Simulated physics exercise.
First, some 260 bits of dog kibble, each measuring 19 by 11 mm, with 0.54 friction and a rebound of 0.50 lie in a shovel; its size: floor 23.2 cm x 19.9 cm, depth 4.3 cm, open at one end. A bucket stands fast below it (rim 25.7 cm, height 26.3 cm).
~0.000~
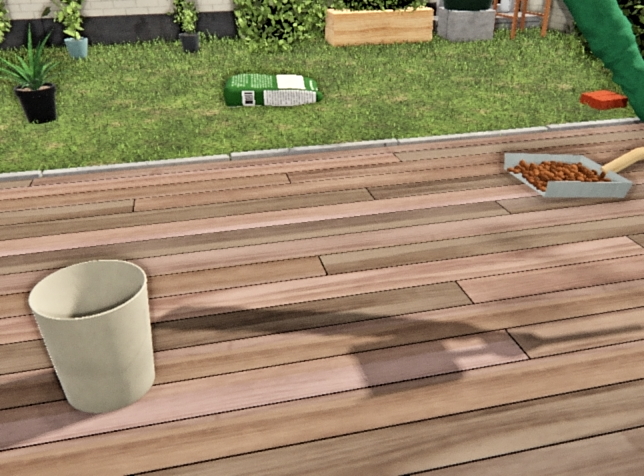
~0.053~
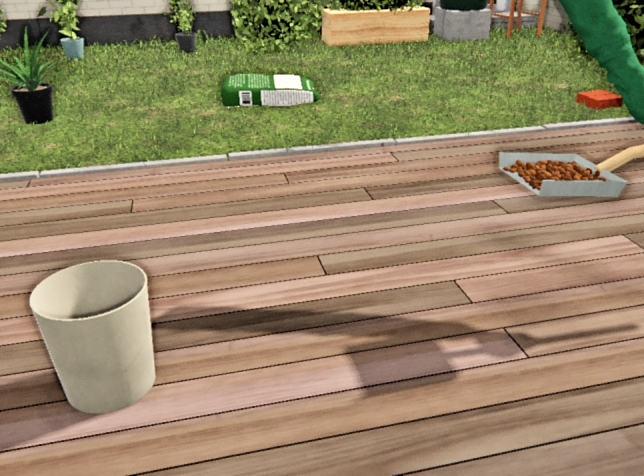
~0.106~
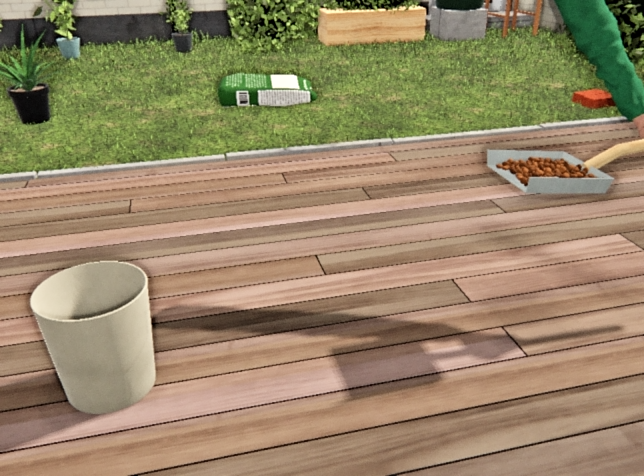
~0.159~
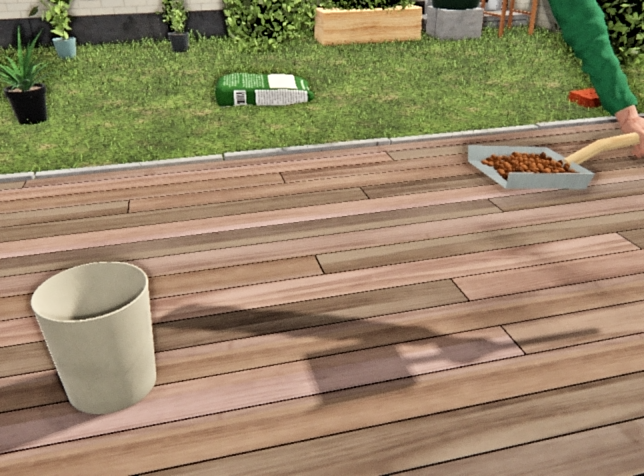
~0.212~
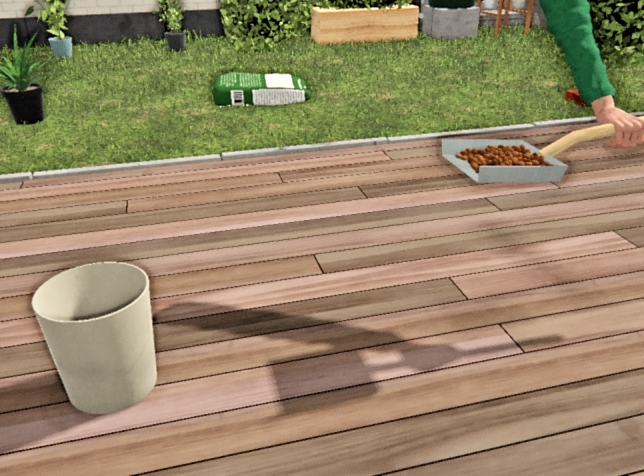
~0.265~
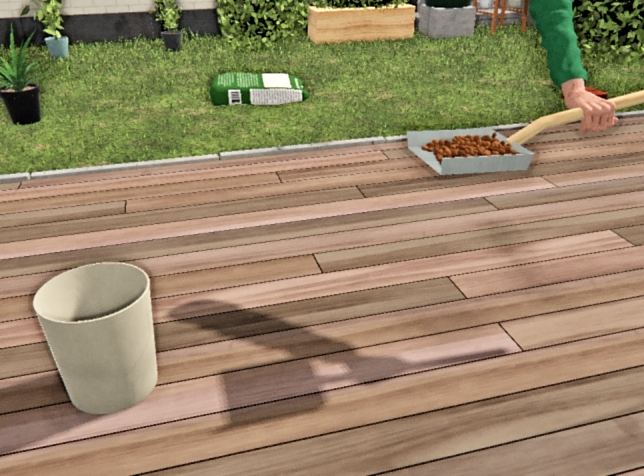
A grey shovel loaded with brown dog kibble starts at the right of a wooden deck, then slides through the air leftward, slowly at first and faster later. A green-sleeved arm comes into fuller view, its hand gripping the wooden handle, while a pale bucket stands still at left.
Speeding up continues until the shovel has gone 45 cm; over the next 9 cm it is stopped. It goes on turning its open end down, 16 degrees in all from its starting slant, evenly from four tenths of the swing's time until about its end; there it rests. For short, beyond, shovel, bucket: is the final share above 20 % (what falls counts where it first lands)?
In the end on the ground short of the target's middle: Is left with a fifth or less; ground beyond: Is left with more than a fifth; shovel: Is left with a fifth or less; bucket: Is left with more than a fifth.
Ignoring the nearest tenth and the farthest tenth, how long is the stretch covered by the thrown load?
Roughly 50 centimetres long.
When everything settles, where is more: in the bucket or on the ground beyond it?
Larger share at rest: On the ground beyond it.
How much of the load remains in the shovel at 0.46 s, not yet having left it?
Some 5 per cent of the load.
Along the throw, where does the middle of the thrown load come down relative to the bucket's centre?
About 35 cm past the centre, on the far side.
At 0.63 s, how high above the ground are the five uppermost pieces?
About 50 cm.
Then, at 0.37 s, tilt 5 degrees; shovel 100 %; middle of all pieces near (383, 126).
After 0.46 s, tilt 9 degrees; shovel 5 %, in the air 95 %; middle of all pieces near (289, 128).
After 0.55 s, tilt 9 degrees; in the air 100 %; middle of all pieces near (191, 165).
After 0.63 s, tilt 9 degrees; in the air 100 %; middle of all pieces near (107, 224).
By 1.8 s all is still; short 0 %, beyond 65 %, shovel 0 %, bucket 35 %.
